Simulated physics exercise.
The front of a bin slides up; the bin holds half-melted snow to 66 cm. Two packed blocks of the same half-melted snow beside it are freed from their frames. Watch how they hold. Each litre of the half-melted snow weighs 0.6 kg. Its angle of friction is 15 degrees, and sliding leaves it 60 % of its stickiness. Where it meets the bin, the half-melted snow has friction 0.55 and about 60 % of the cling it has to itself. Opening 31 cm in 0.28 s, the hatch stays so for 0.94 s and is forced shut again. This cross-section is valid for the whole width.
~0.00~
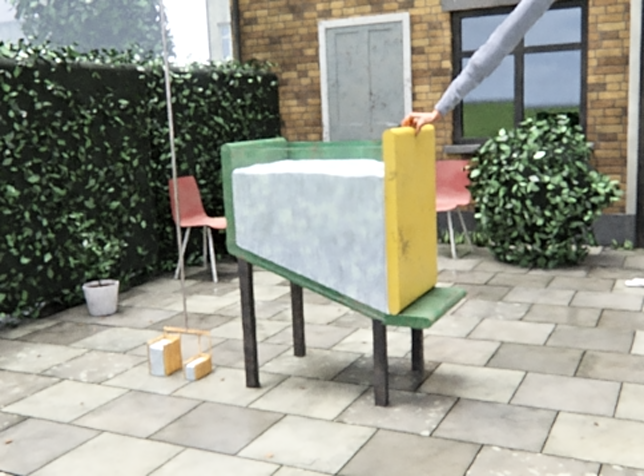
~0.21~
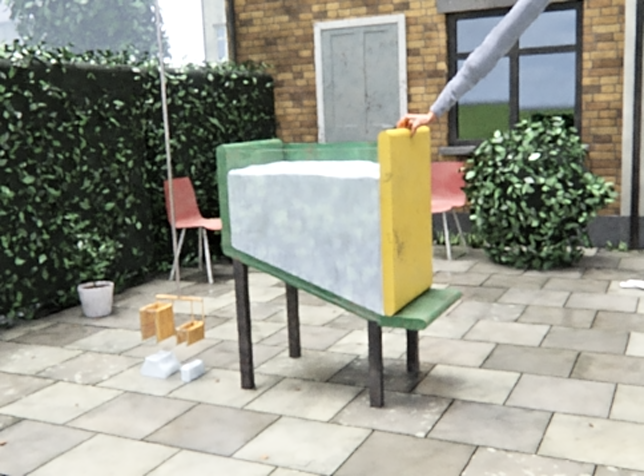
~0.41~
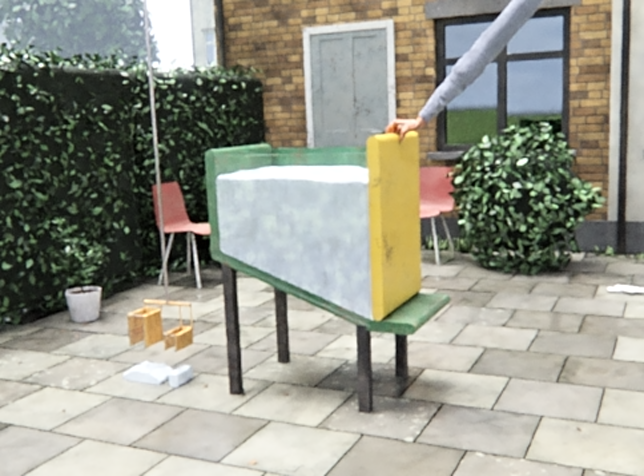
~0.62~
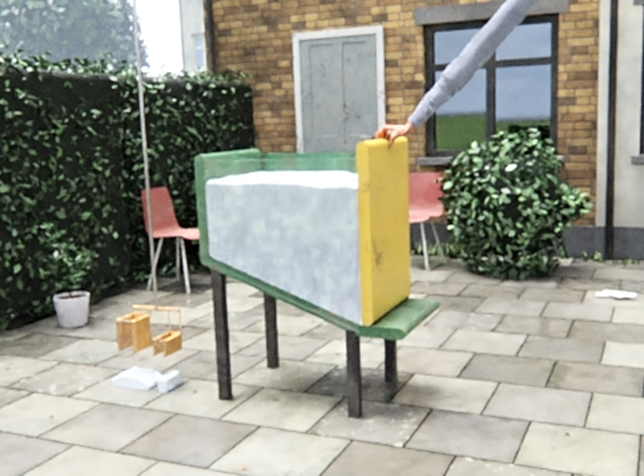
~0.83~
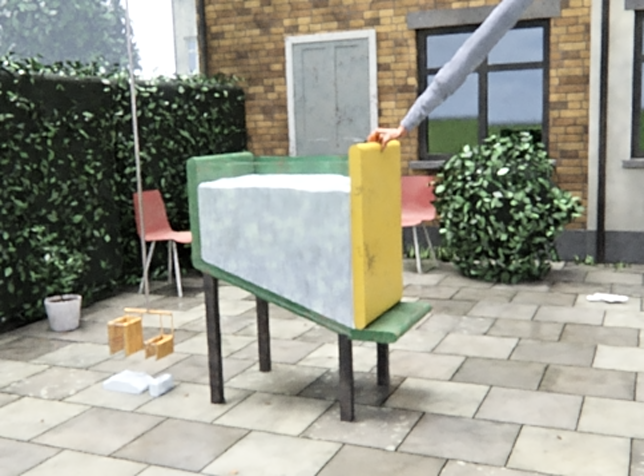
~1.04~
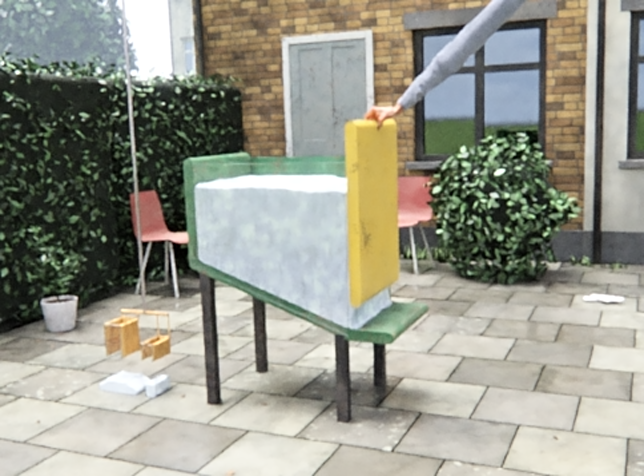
We see a green bin of white, snowy material on a patio as orange casings rise off two small white blocks, the left one slumping noticeably; then a hand raises the bin's yellow front panel slightly.
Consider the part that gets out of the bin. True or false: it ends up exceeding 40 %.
True.
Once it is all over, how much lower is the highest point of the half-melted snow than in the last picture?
Roughly 22 cm.
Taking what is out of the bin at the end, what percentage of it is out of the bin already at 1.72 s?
Reading: Approx. 50 per cent.
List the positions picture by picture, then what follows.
Top of the hatch at (388, 136), not yet moved; crest of the half-melted snow at (255, 171); block heights 15 cm, 7.3 cm (left to right), in the first frame.
Top of the hatch at (384, 137), not yet moved; crest of the half-melted snow at (251, 172); block heights 10 cm, 7.1 cm (left to right), in the second frame.
Top of the hatch at (372, 142), not yet moved; crest of the half-melted snow at (239, 177); block heights 6.7 cm, 6.9 cm (left to right), in the third frame.
Top of the hatch at (362, 148), not yet moved; crest of the half-melted snow at (229, 182); block heights 6.7 cm, 6.9 cm (left to right), in the fourth frame.
Top of the hatch at (354, 151), not yet moved; crest of the half-melted snow at (221, 185); block heights 6.7 cm, 6.9 cm (left to right), in the fifth frame.
Top of the hatch at (350, 128), moved 10 cm; crest of the half-melted snow at (218, 185); block heights 6.7 cm, 6.9 cm (left to right), in the sixth frame.
After 1.35 s, the hatch is 31 cm open and 8 % is out.
After 1.72 s, the hatch is 31 cm open and 29 % is out.
After 2.08 s, the hatch is 31 cm open and 47 % is out.
After 2.45 s, the hatch is 8.0 cm open and 59 % is out.
After 3.02 s, the hatch is shut and 59 % is out.
